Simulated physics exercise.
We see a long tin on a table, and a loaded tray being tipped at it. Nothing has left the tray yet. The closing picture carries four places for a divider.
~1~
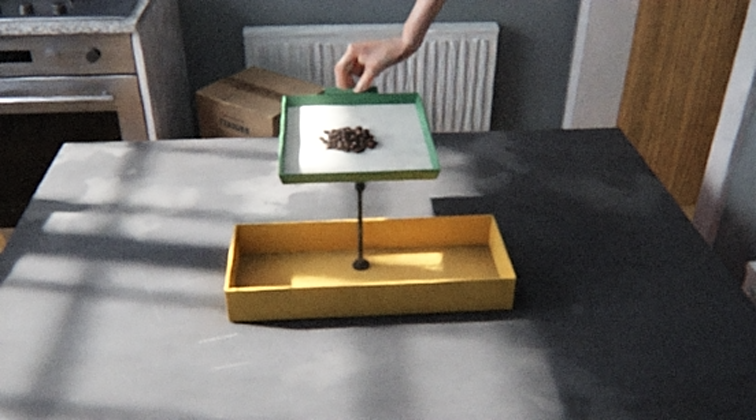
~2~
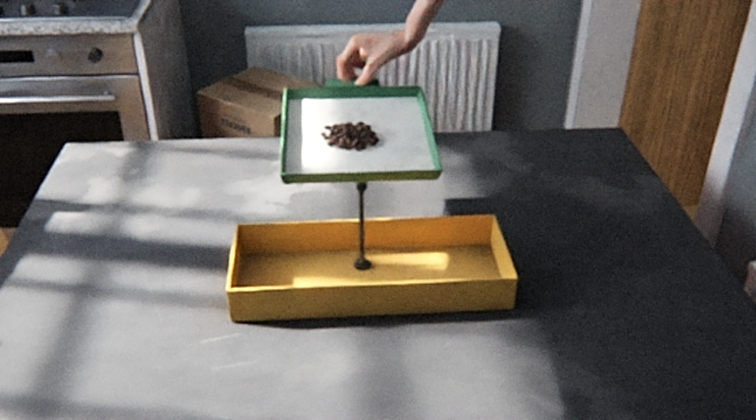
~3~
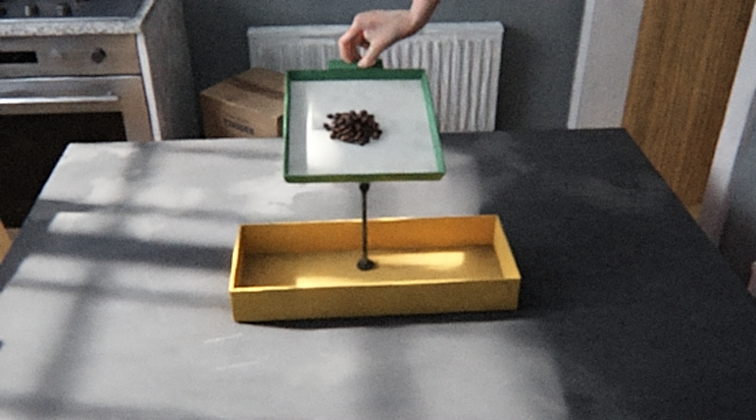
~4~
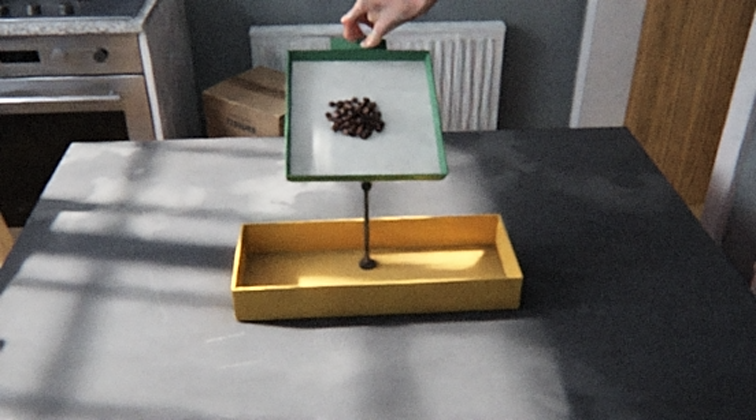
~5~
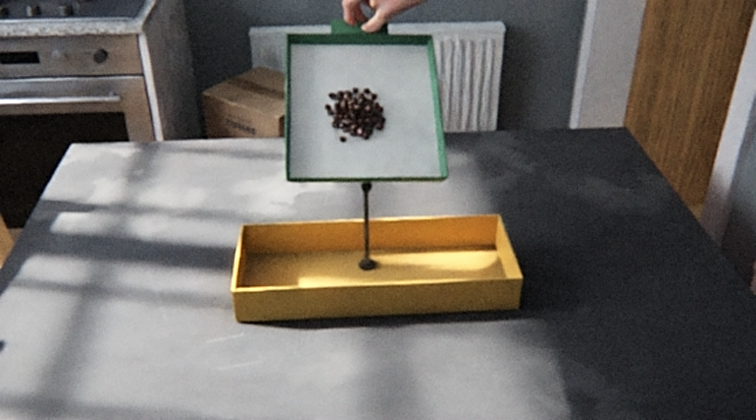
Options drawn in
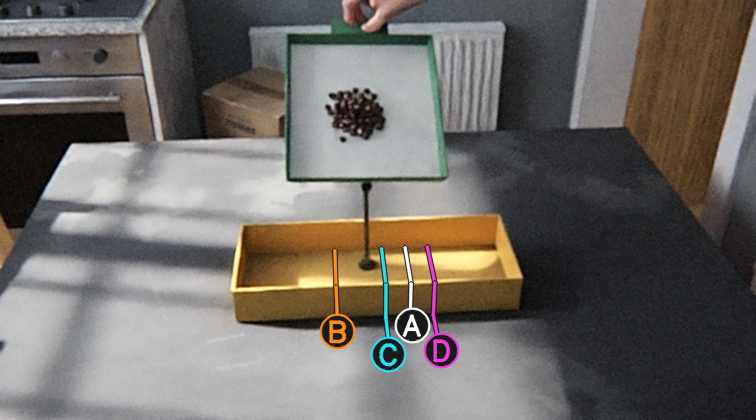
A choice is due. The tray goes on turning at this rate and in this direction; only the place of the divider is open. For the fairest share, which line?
Best: C.
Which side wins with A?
Left.
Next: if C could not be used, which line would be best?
Line A.
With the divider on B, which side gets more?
The right side.
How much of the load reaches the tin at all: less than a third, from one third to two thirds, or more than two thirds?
It is more than two thirds.
On the marked copy, line A crosses the front rim at (410, 282); line B crosses the front rim at (336, 286); line C crosses the front rim at (385, 283); line D crosses the front rim at (434, 281).
For line A, of what is caught, about two thirds on the left of the divider, about a quarter on the right.
For line B, of what is caught, a small part on the left of the divider, nearly all on the right.
For line C, of what is caught, about half on the left of the divider, about half on the right.
For line D, of what is caught, most on the left of the divider, a small part on the right.
